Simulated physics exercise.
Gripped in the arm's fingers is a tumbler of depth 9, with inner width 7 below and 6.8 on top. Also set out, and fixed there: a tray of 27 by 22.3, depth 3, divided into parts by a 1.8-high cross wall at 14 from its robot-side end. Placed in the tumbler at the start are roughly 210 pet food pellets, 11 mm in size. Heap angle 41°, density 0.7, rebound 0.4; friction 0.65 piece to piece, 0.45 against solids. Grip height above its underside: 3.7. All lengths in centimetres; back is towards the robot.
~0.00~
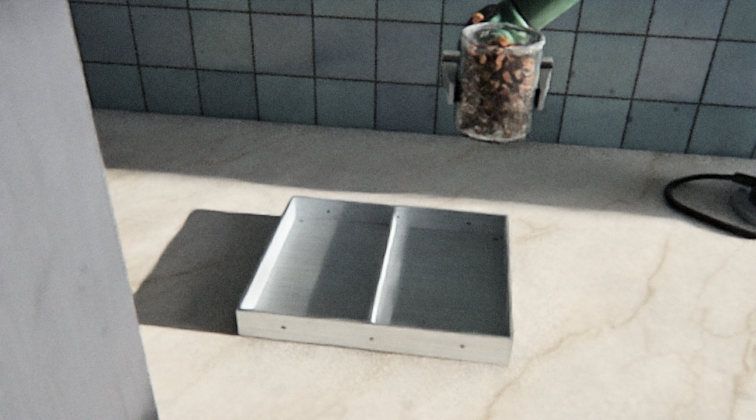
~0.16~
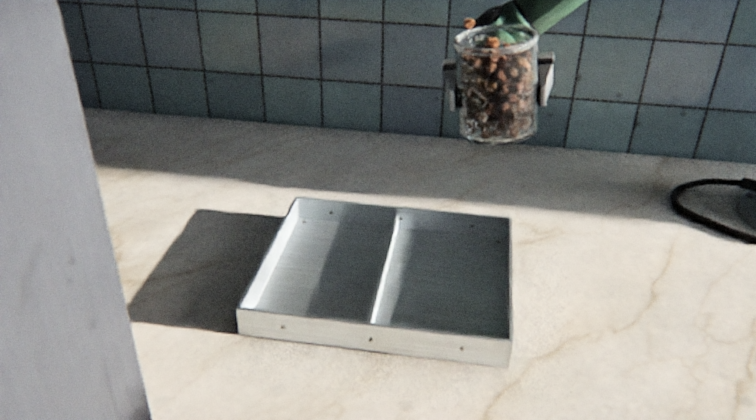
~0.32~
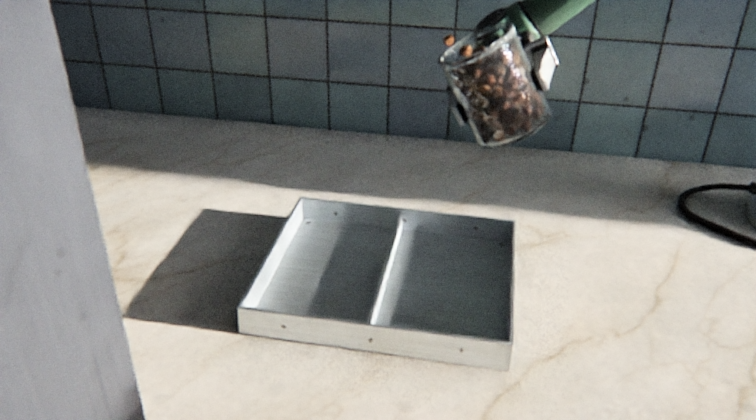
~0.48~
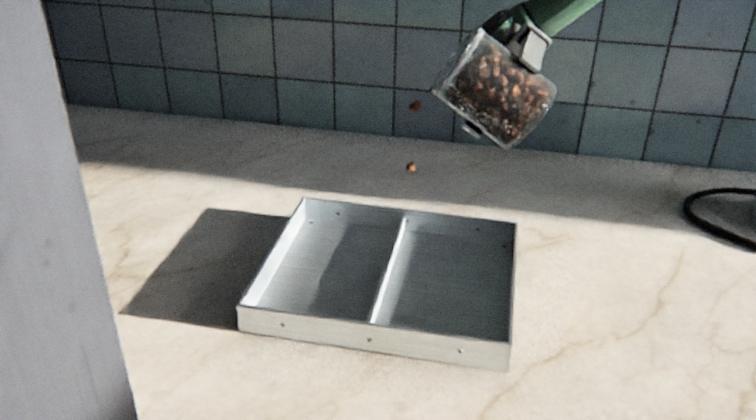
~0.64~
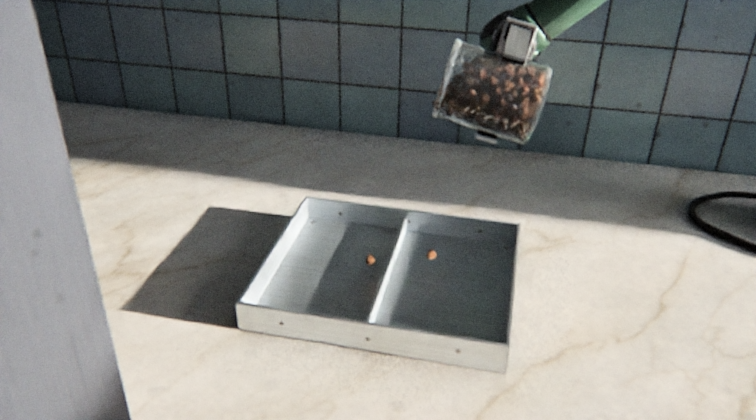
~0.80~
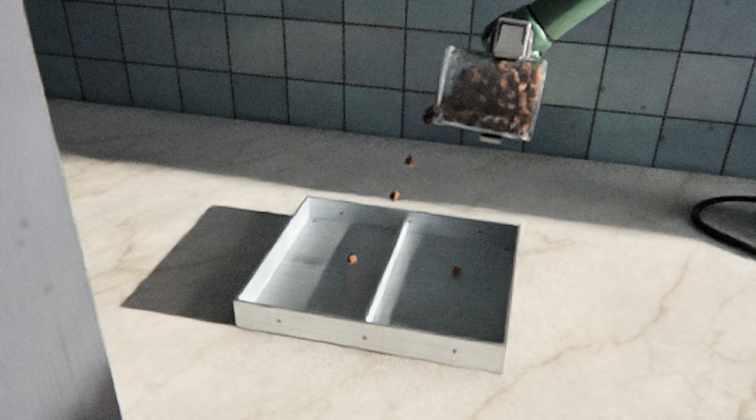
A green robotic arm at the upper right grips a clear tumbler packed with brown pellets, above a pale, marble-like counter backed by blue-grey tiles, seen from slightly above. A shallow silvery tray with two compartments sits below, with a grey upright at left and a dark cable at right. The tumbler tilts leftward onto its side, a few pellets drop into both compartments, and the view drifts slightly.
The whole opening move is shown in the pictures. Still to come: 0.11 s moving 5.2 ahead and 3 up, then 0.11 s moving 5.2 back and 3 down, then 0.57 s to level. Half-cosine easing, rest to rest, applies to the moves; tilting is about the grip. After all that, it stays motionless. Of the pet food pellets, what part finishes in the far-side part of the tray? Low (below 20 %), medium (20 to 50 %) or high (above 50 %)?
High.
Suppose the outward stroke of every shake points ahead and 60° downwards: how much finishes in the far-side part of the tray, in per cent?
Close to 10 in a hundred.
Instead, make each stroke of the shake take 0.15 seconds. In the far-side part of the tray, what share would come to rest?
Estimate: Close to 50 percent.
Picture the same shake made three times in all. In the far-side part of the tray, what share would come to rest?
It would then be around 70 per cent.
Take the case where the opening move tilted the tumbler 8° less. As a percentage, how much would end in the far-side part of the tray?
In that case roughly 70 per cent.
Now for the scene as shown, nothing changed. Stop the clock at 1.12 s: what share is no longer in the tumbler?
Roughly 100 per cent by then.
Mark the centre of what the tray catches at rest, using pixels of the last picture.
Around (313, 264).
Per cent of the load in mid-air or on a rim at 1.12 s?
Estimated fraction: Near 54 %.
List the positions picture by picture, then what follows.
Tumbler middle at (497, 84), level; upper third of the load around (498, 64), from x 465 to 530, top at y 20; 207 in the tumbler, in the first picture.
Tumbler middle at (497, 86), tilted 8° forward; upper third of the load around (496, 66), from x 465 to 530, top at y 25, in the second picture.
Tumbler middle at (496, 88), tilted 30° forward; upper third of the load around (492, 69), from x 450 to 540, top at y 40, in the third picture.
Tumbler middle at (493, 90), tilted 56° forward; upper third of the load around (492, 74), from x 410 to 545, top at y 50; 205 in the tumbler, 2 in flight or on a rim, in the fourth picture.
Tumbler middle at (492, 93), tilted 78° forward; upper third of the load around (498, 77), from x 370 to 540, top at y 60; 205 in the tumbler, 1 in the robot-side part, 1 in the far-side part, in the fifth picture.
Tumbler middle at (491, 94), tilted 86° forward; upper third of the load around (501, 79), from x 350 to 535, top at y 65; 203 in the tumbler, 1 in the robot-side part, 1 in the far-side part, 2 in flight or on a rim, in the sixth picture.
By 1.12 s, tilted 80° forward, highest piece 12 above the table; 91 in the far-side part, 5 in the robot-side part, 111 in flight or on a rim.
By 1.43 s, tilted 15° forward, highest piece 3 above the table; 146 in the far-side part, 55 on the table or floor, 6 in the robot-side part.
By 1.79 s, level, highest piece 3 above the table; 146 in the far-side part, 55 on the table or floor, 6 in the robot-side part.
By 2.84 s, level, highest piece 3 above the table; 146 in the far-side part, 55 on the table or floor, 6 in the robot-side part.
Final count, 146 in the far-side part, 55 on the table or floor, 6 in the robot-side part. That is 71 % in the far-side part of the tray.
